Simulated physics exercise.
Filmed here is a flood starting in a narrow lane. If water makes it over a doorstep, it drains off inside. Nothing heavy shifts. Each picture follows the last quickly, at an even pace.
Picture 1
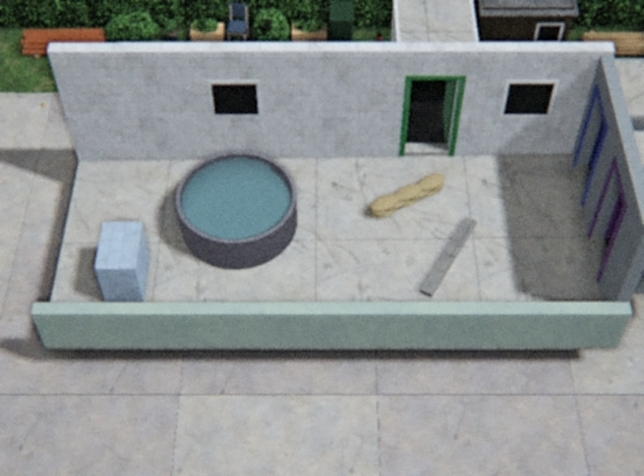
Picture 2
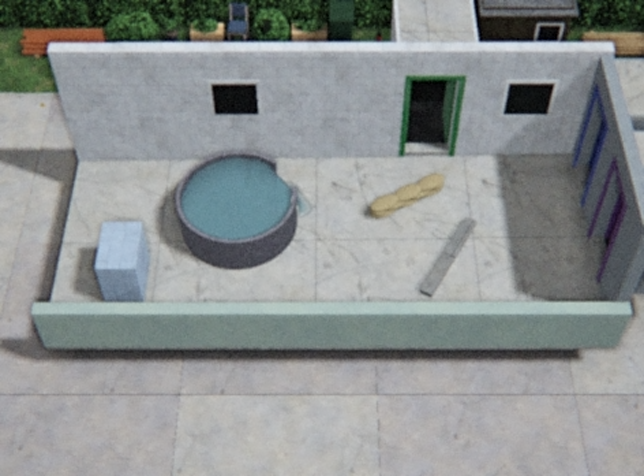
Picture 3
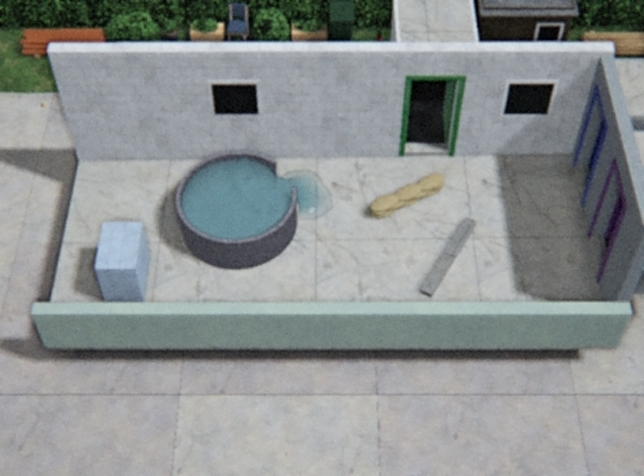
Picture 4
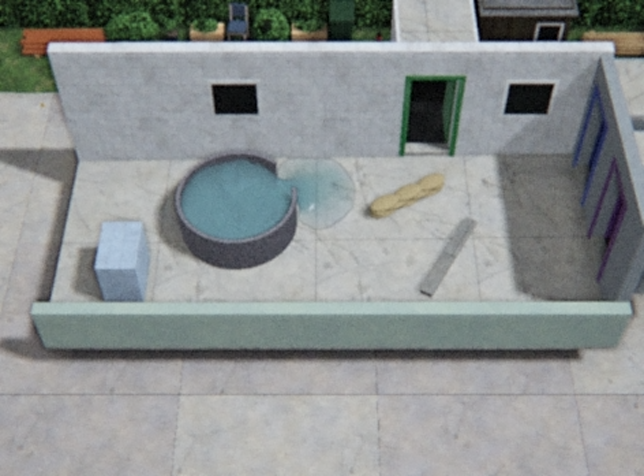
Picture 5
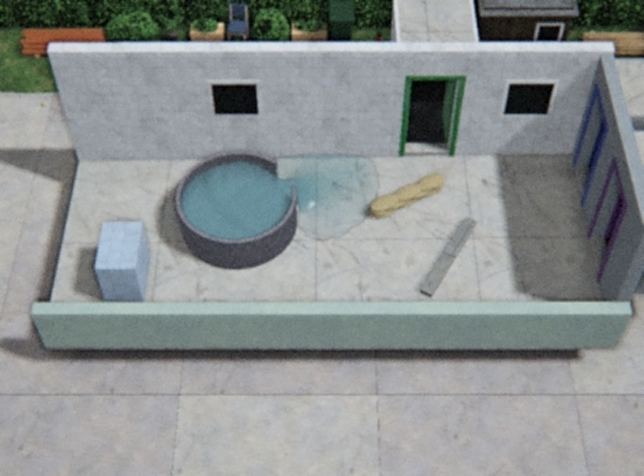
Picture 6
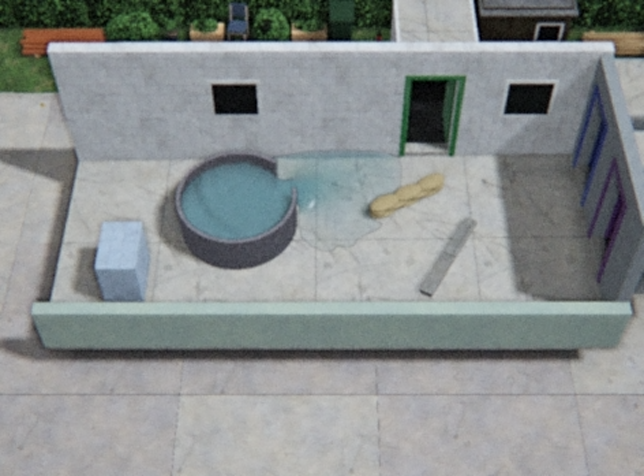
In a walled yard, water pours from the round pool's right side and spreads rightward.
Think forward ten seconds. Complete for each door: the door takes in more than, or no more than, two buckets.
Completed: The blue door takes in more than two buckets; the green door takes in more than two buckets; the purple door takes in no more than two buckets.
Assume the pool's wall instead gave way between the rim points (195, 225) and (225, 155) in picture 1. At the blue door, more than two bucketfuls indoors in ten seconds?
Here the blue door remains short.
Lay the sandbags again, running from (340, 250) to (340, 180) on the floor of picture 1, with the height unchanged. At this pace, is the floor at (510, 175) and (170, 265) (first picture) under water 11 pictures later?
The first point would be inundated and the second still bare.
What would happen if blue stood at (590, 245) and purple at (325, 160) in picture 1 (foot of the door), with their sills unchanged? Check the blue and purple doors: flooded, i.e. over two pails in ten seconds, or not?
First the blue door, which stays on the safe side, then the purple door, which crosses the line.
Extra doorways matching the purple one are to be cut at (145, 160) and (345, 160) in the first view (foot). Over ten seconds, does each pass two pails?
The first door ends up below and the second ends up above.
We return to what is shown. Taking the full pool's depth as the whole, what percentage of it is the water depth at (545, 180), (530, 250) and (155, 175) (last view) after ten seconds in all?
In order: 6, 6, 2 %.
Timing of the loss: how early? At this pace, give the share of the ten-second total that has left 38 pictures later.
It should be close to 70 percent by then.
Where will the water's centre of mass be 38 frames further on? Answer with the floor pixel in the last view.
Estimate: (360, 222).
A moment on, water covers 15 % of the floor; the blue door not reached, the green door wet at the sill, nothing in, the purple door not reached.
Next, water covers 30 % of the floor; the blue door wet at the sill, nothing in, the green door wet at the sill, nothing in, the purple door not reached.
Then, water covers 40 % of the floor; the blue door over two buckets in, the green door over two buckets in, the purple door wet at the sill, nothing in.
Later, water covers 65 % of the floor; the blue door far over two buckets in, the green door over two buckets in, the purple door wet at the sill, nothing in.
In the end, water covers 85 % of the floor; the blue door far over two buckets in, the green door over two buckets in, the purple door wet at the sill, nothing in.
